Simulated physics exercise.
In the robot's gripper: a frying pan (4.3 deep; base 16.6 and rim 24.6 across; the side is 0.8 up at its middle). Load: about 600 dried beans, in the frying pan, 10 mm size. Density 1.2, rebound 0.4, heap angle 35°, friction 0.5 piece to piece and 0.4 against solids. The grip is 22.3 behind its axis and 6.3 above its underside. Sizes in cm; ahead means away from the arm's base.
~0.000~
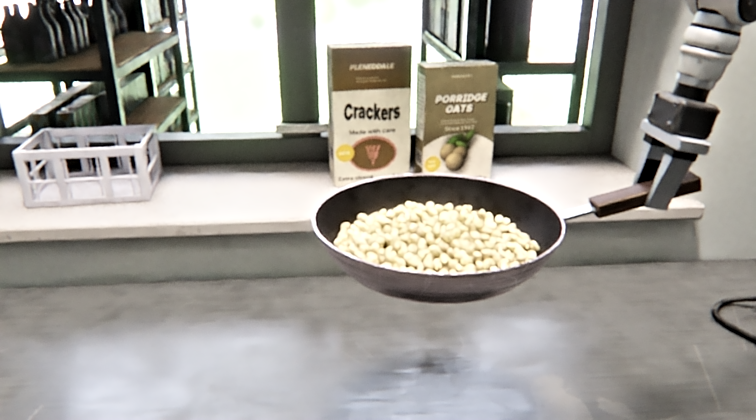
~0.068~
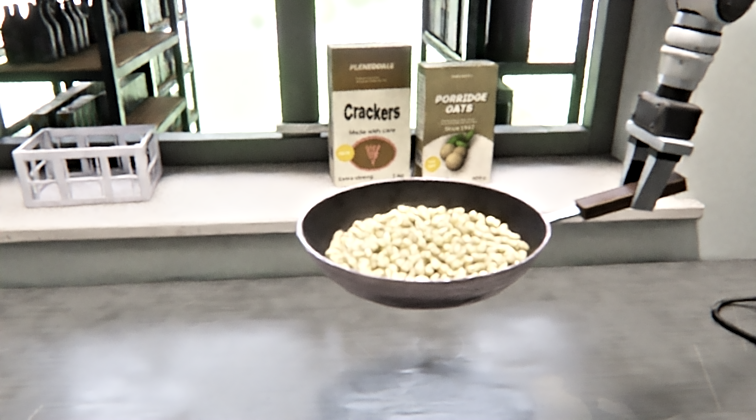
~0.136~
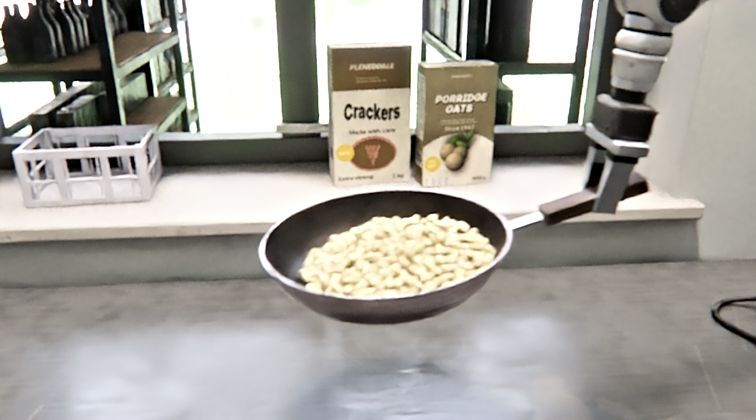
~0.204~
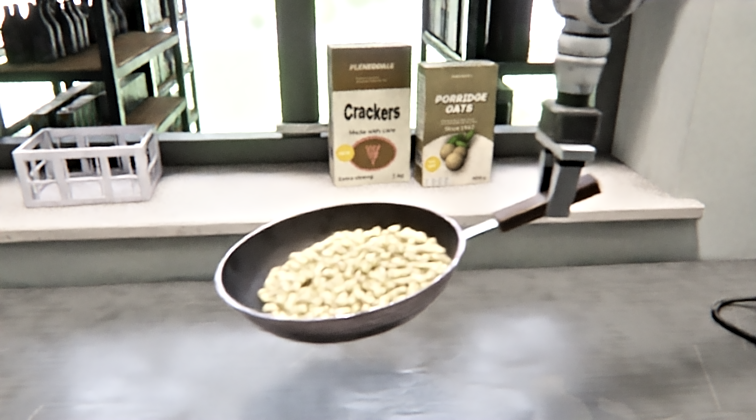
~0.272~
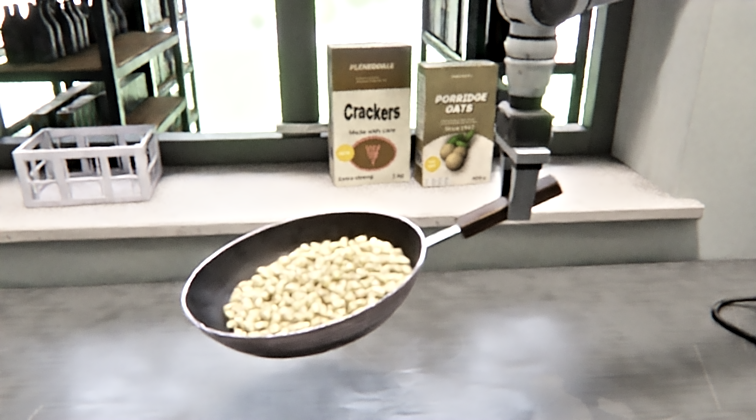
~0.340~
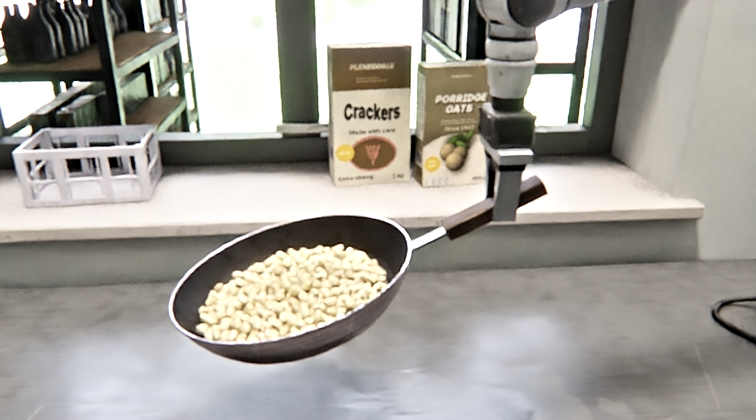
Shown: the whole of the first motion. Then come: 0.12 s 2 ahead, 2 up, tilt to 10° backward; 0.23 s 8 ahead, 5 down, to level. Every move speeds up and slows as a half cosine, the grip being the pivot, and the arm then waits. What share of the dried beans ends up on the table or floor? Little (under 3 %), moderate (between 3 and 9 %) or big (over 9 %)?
On the table or floor the share is big, over 9 %.
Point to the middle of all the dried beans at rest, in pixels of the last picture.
Around (116, 294).
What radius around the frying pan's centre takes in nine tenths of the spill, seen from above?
Roughly 40 cm.
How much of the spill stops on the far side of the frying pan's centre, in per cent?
Roughly 100 per cent.
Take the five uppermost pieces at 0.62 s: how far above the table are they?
Some 45 cm.
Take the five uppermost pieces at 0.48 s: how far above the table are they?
Roughly 38 cm.
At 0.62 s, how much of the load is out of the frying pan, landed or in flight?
Some 70 per cent.
After 0.48 s, tilted 10° backward, highest piece 38 above the table; 599 in the frying pan.
After 0.62 s, tilted 2° backward, highest piece 46 above the table; 194 in the frying pan, 405 in flight or on a rim.
After 0.89 s, level, highest piece 25 above the table; 429 in the frying pan, 141 on the table or floor, 29 in flight or on a rim.
After 1.94 s, level, highest piece 24 above the table; 429 in the frying pan, 170 on the table or floor.
At rest, 429 in the frying pan, 170 on the table or floor. That is 28 % on the table or floor.
